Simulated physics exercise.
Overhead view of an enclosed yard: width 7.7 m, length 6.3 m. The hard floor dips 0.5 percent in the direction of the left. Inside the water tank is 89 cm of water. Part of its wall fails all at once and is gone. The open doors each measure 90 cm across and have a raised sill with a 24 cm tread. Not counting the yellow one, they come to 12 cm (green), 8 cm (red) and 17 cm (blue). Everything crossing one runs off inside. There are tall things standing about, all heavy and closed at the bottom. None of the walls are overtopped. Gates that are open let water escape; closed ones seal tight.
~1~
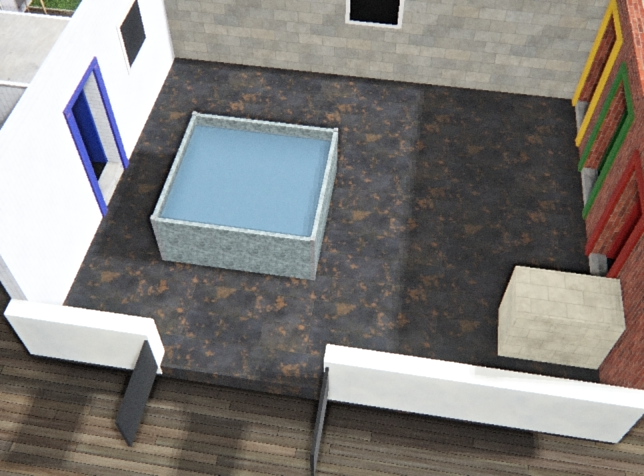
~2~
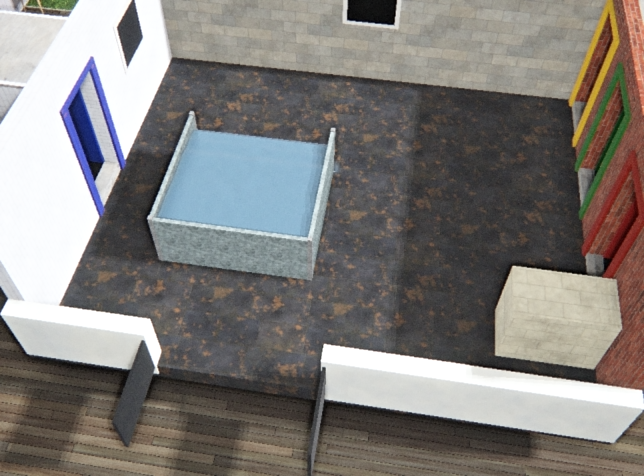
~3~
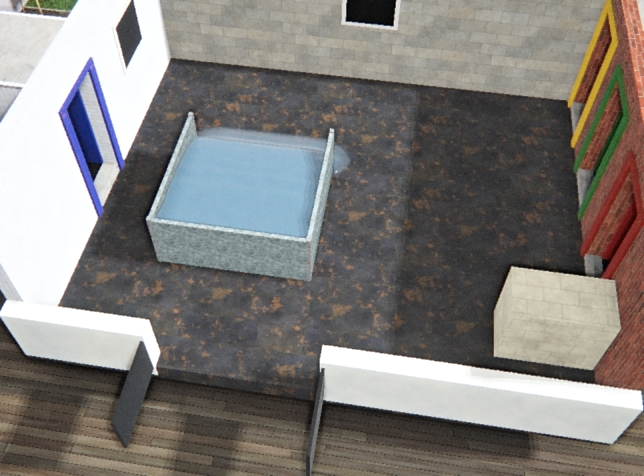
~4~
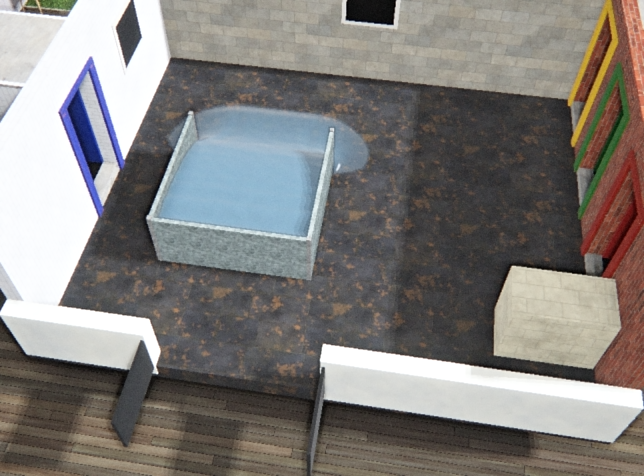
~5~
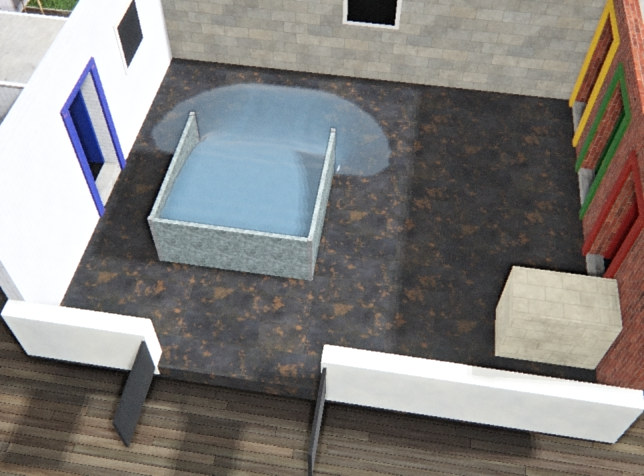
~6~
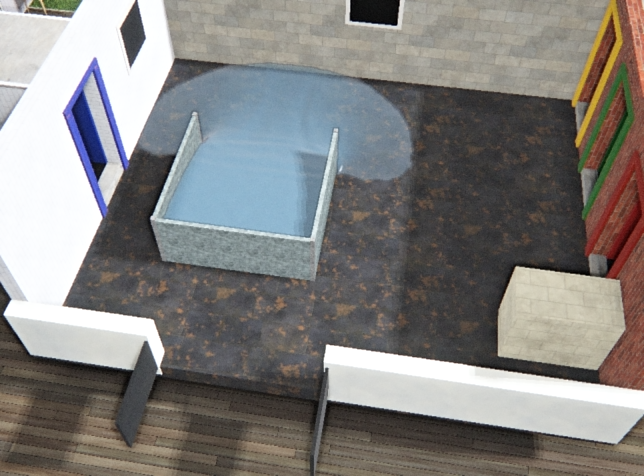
The water tank loses its far wall, and water spreads outward across the dark floor.
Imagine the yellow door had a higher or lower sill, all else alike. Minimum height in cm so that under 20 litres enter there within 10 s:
28 cm.
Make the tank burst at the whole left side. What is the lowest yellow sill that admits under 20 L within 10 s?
Roughly 10.0 cm.
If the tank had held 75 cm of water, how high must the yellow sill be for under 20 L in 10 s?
23 cm.
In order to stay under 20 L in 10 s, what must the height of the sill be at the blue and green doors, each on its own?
About 6.5 cm at blue and about 13.0 cm at green.
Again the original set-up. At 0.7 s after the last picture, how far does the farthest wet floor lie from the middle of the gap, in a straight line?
The front is some 4.0 m out.
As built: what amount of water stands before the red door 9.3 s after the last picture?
The depth there is around 10.5 cm.
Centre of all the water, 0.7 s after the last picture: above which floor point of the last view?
Roughly (267, 158).
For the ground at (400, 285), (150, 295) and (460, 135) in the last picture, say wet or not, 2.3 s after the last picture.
Status: Clear / clear / submerged.
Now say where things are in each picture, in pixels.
The first frame shows still water, 89 cm deep, in the water tank at (250, 176); the yellow door at (594, 79) is dry.
In the second frame, the front is at a hidden place, 0.3 m from the gap on the far side; 0.4 m2 of floor is wet, 89 cm left at the back.
In the third frame, the gap is on the far side, the front 0.7 m out at a hidden place; the back of the water tank holds 89 cm.
In the fourth frame, the gap is on the far side, the front 1.3 m out at (231, 108); the back of the water tank holds 85 cm.
In the fifth frame, the gap is on the far side, the front 2.0 m out at (247, 86); the back of the water tank holds 76 cm.
In the sixth frame, the front is at (238, 66), 2.5 m from the gap on the far side; 9.6 m2 of floor is wet, 77 cm left at the back; the yellow door at (594, 80), 5.6 m from the gap, is still 3.1 m from the nearest water.
Then, 0.7 s after the last picture water covers 25 % of the floor, deepest (57 cm) near (291, 76); it has not reached the yellow door.
Then, 2.3 s after the last picture water covers 45 % of the floor, deepest (41 cm) near (180, 70); 31 cm at the yellow door, 53 litres in over its 14 cm sill.
Then, 9.3 s after the last picture water covers 100 % of the floor, deepest (20 cm) near (538, 406); 7 cm at the yellow door, 205 litres in over its 14 cm sill.
At the yellow door as built, the water peaked near 31 cm, 2.5 s after the last picture.
Run again over the same 10 s with other heights there, 45 litres in over 24.5 cm, 4 litres over 33.5 cm. The limit of 20 litres is kept from about 28 cm up.
